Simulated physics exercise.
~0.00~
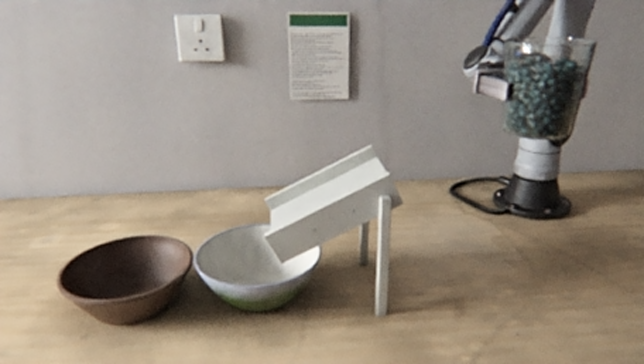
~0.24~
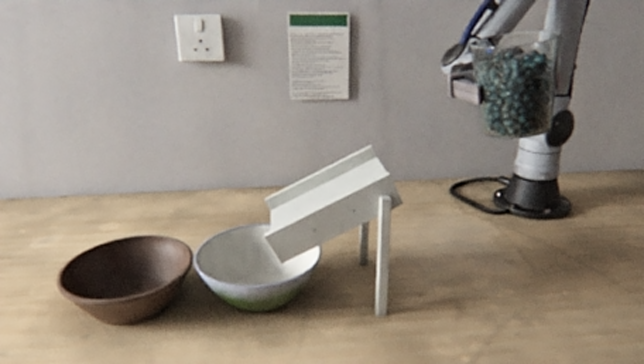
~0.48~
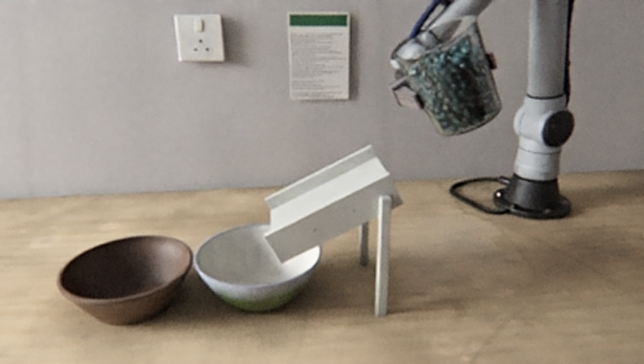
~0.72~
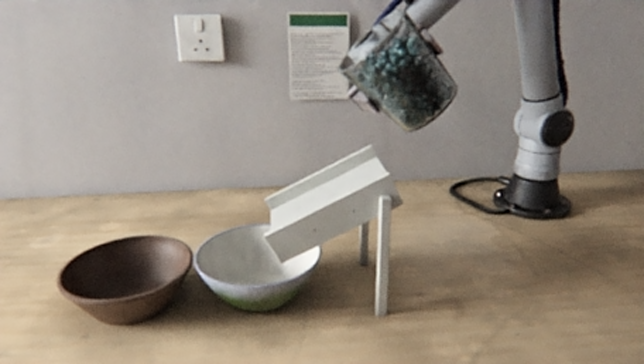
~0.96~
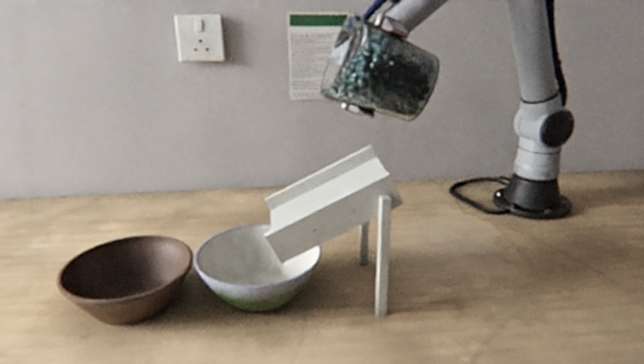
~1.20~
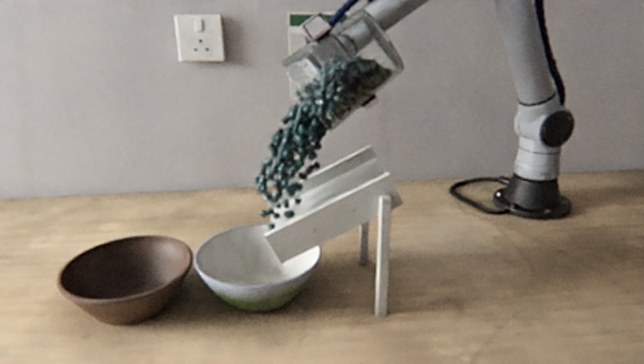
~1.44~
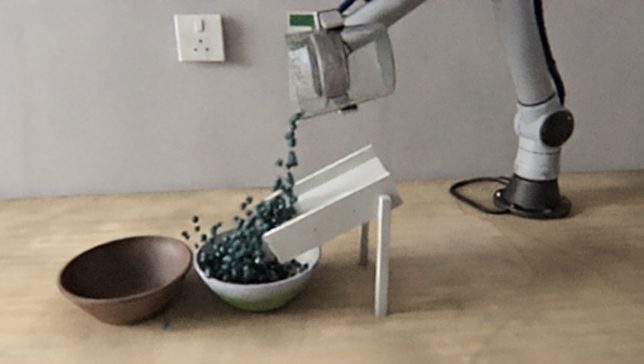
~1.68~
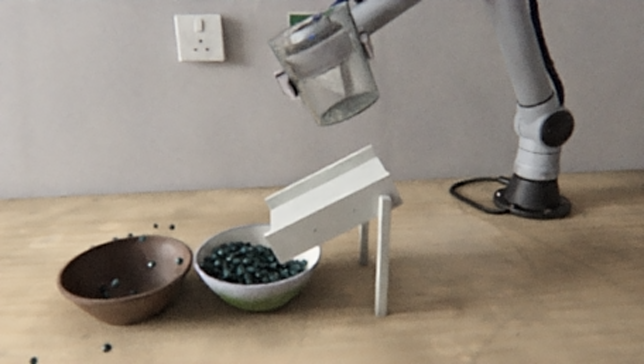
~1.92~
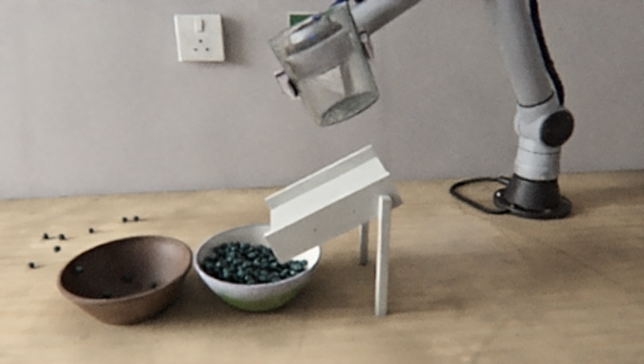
A robot arm pours dark beads down a chute into a bowl, scattering a few.
